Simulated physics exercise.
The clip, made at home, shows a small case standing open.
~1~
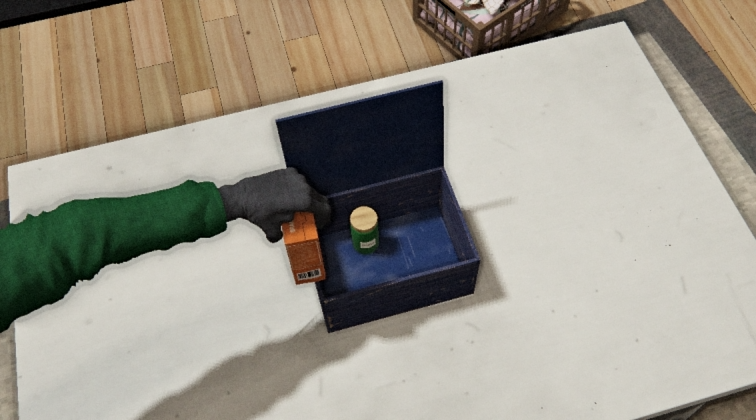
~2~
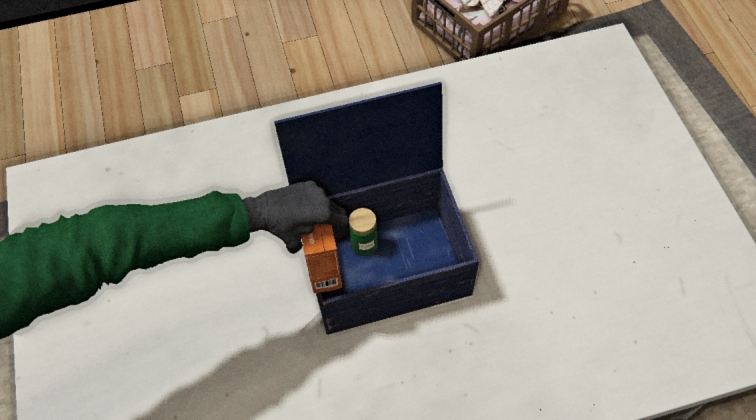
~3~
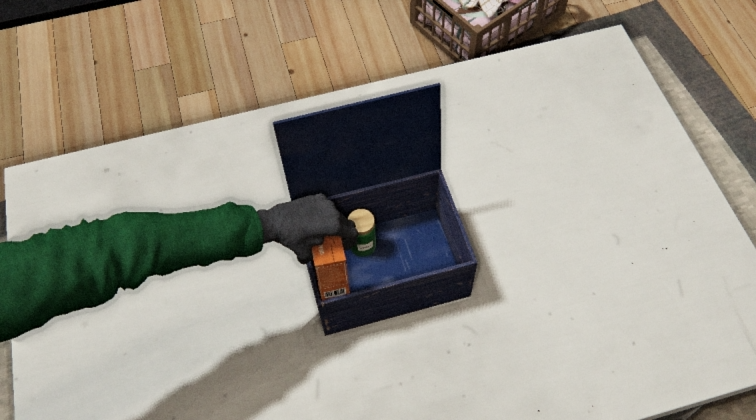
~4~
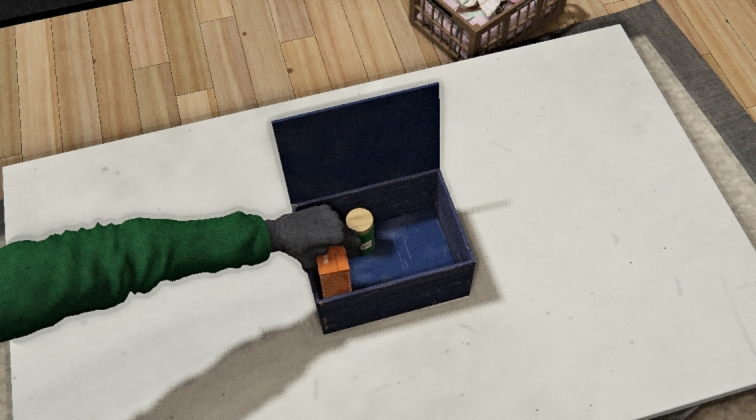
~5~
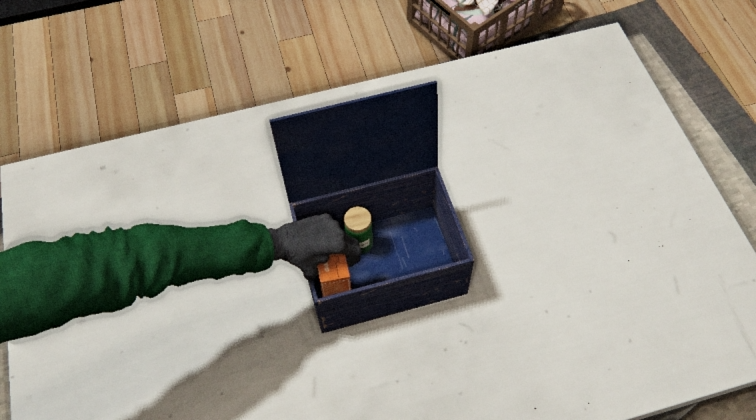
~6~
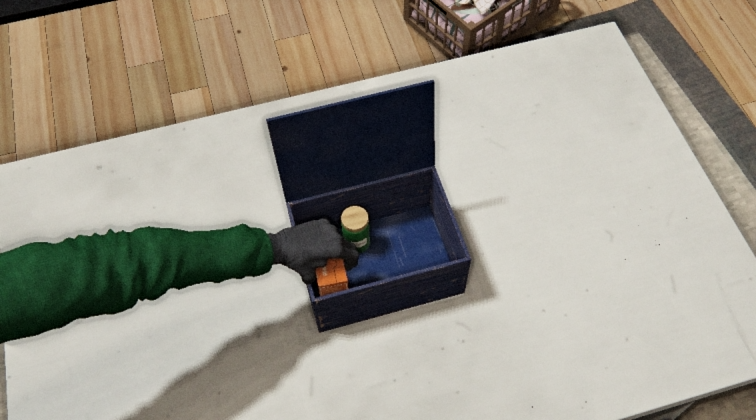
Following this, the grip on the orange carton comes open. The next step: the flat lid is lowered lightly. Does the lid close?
Sure enough, it stays open.
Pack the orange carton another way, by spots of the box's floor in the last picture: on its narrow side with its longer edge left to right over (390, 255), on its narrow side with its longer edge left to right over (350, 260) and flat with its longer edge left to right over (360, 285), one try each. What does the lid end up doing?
On the first attempt the lid drops into place, on the second it drops into place, and on the third it drops into place.
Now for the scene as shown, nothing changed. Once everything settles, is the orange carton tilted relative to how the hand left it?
By the end the orange carton has kept its angle.
Then, 1.20 s after the last picture, lid starting down.
Then, 1.60 s after the last picture, lid 57° above the rim.
Then, 1.80 s after the last picture, lid 33° above the rim.
Then, 1.90 s after the last picture, lid 20° above the rim.
At rest, lid 7° above the rim; both in place. Seen from the same camera at the end, orange carton near (332, 282).
